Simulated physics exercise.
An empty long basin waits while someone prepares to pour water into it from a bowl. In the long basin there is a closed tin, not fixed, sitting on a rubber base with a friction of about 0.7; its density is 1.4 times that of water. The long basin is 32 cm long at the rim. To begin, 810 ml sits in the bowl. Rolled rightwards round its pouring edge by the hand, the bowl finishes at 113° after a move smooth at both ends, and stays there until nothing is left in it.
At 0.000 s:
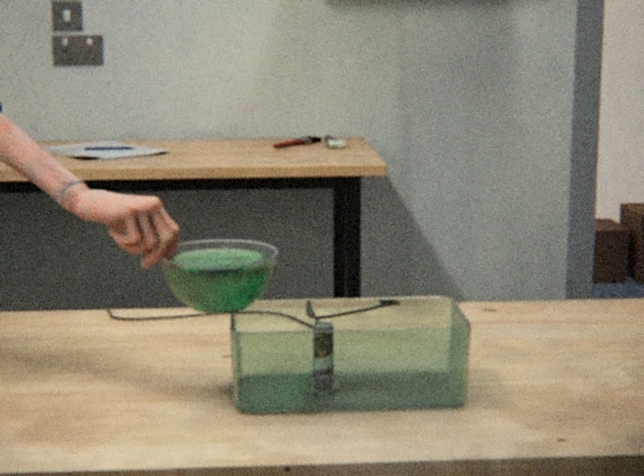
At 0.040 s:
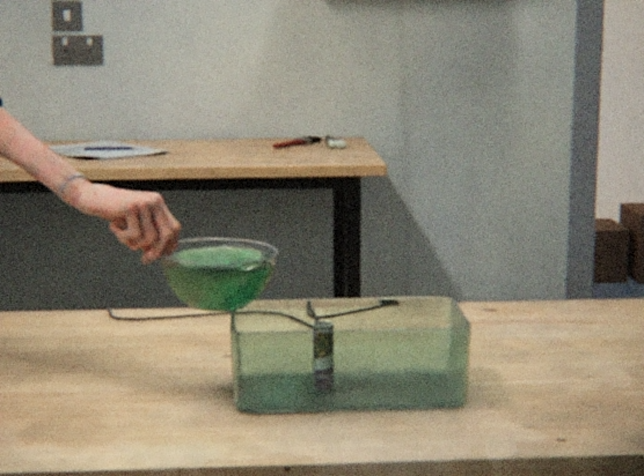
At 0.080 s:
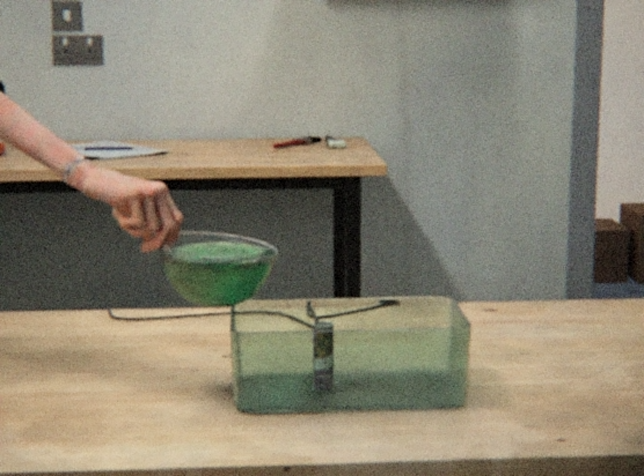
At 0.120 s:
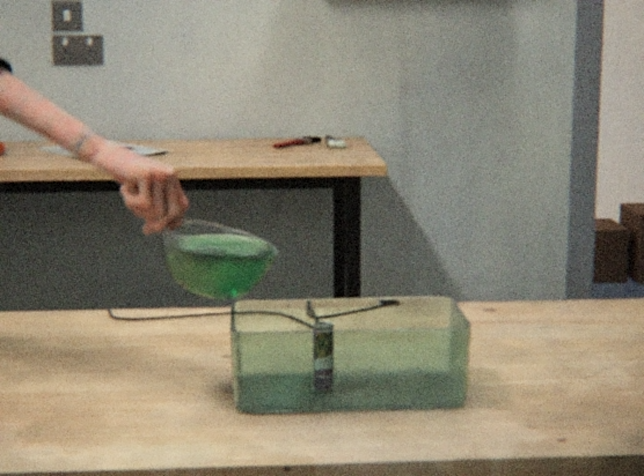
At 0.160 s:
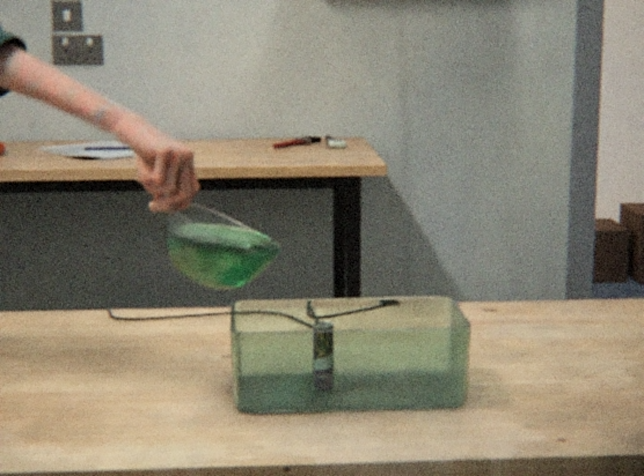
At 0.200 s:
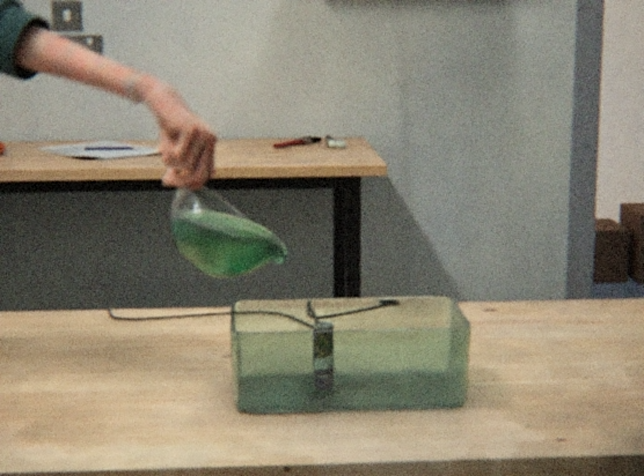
A bare forearm and hand reach in from the left in a plain room with grey walls, seen from the side by a still camera across a pale wooden table. The hand grips a clear bowl of green liquid above the left end of a long, greenish see-through basin holding a small upright tin and dark, thin strands. The hand rises and rolls the bowl steadily rightwards, the liquid shifting towards its lower right edge.
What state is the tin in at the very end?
It never tumbles.
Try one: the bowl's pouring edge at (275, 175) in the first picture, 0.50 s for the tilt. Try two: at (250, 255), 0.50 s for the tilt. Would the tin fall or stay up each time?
First it tips over; then it stays on its base.
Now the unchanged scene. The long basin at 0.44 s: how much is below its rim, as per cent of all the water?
20 %, give or take.
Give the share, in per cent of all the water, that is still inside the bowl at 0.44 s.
18 %.
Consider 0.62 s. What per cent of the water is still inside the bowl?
0 in a hundred, give or take.
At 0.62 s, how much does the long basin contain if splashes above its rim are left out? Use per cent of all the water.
My estimate is about 98 percent.
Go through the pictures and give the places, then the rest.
In the first frame, it leans 0°; its right rim is at (277, 253); the water meets the walls at (163, 261) and (275, 259); the long basin's rim runs from (232, 318) to (462, 313); the tin's top is at (323, 327).
In the second frame, it leans 2°; its right rim is at (277, 253); the water meets the walls at (163, 260) and (274, 257).
In the third frame, it leans 7°; its right rim is at (277, 253); the water meets the walls at (164, 254) and (274, 253).
In the fourth frame, it leans 15°; its right rim is at (277, 253); the water meets the walls at (165, 245) and (276, 248); 1 per cent is over the edge.
In the fifth frame, it leans 26°; its right rim is at (276, 253); the water meets the walls at (167, 231) and (275, 247); 4 per cent is over the edge.
In the sixth frame, it leans 39°; its right rim is at (276, 253); the water meets the walls at (173, 214) and (257, 234); 8 per cent is over the edge.
By 0.44 s the tilt is 109° and 18 per cent is still to pour; the tin stands where it began.
By 0.62 s the tilt is 113° and 0 per cent is still to pour; the tin stands where it began.
By 0.80 s the tilt is 113° and 0 per cent is still to pour; the tin stands where it began.
By 1.00 s the tilt is 113° and 0 per cent is still to pour; the tin stands where it began.
At rest the tin stands where it began.
